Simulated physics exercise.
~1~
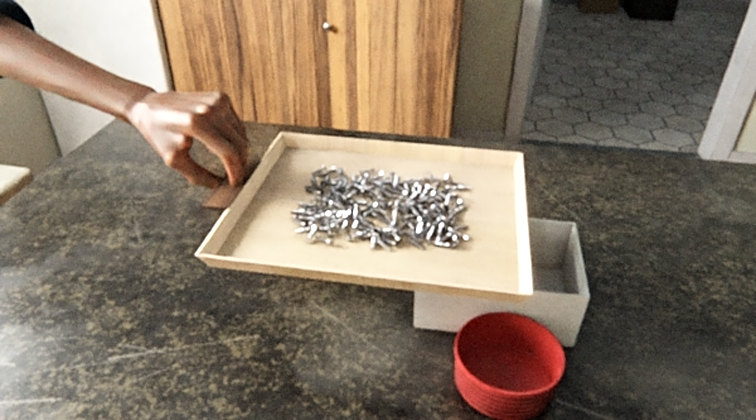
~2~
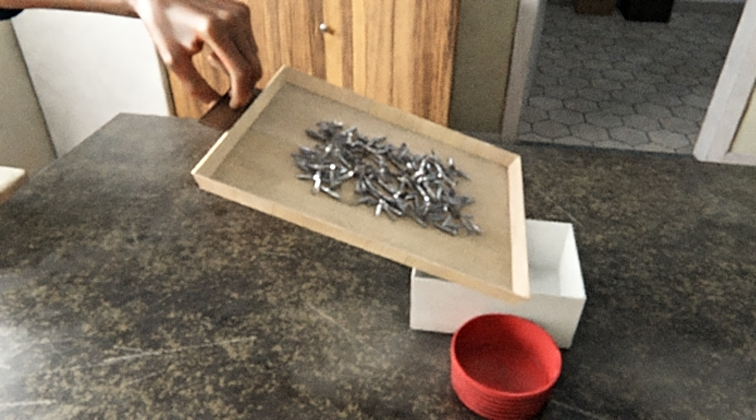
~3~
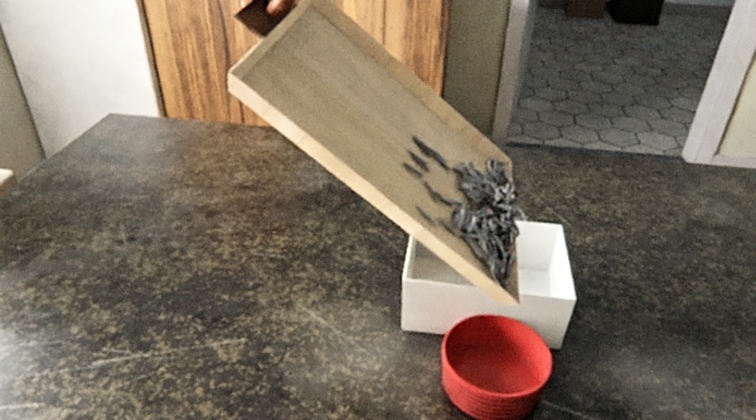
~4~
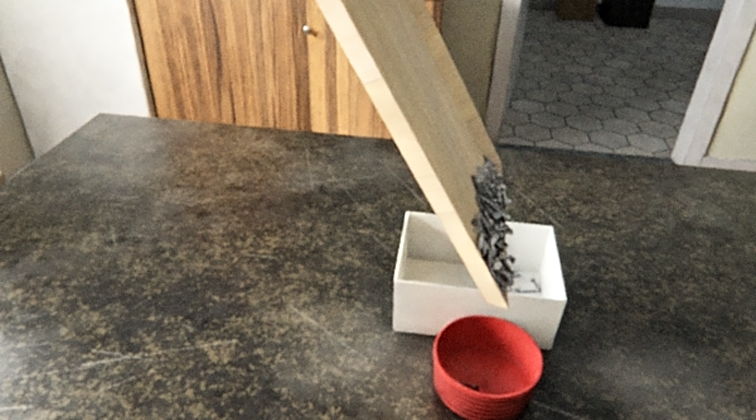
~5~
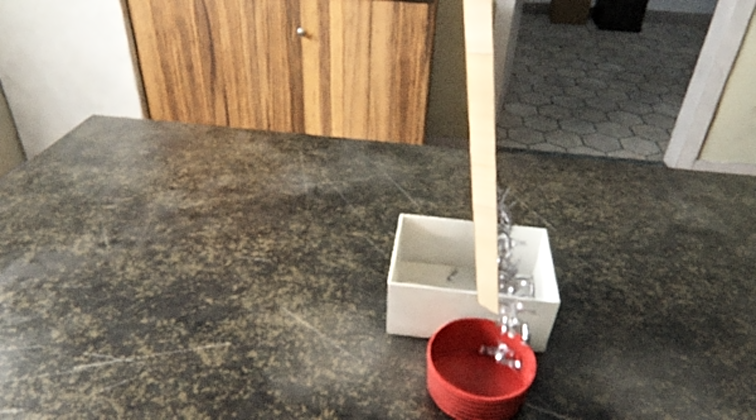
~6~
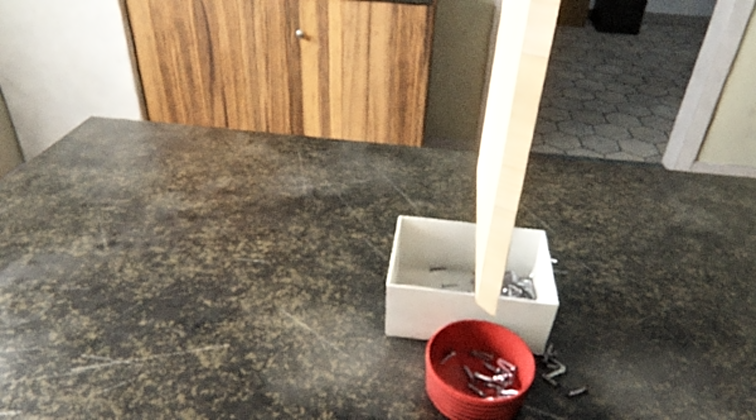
On a dark speckled countertop, a hand lifts one end of a shallow wooden tray of small metal screws until it stands upright, and the screws slide down and fall, most into the white tin, with some in the red dish and some on the counter.
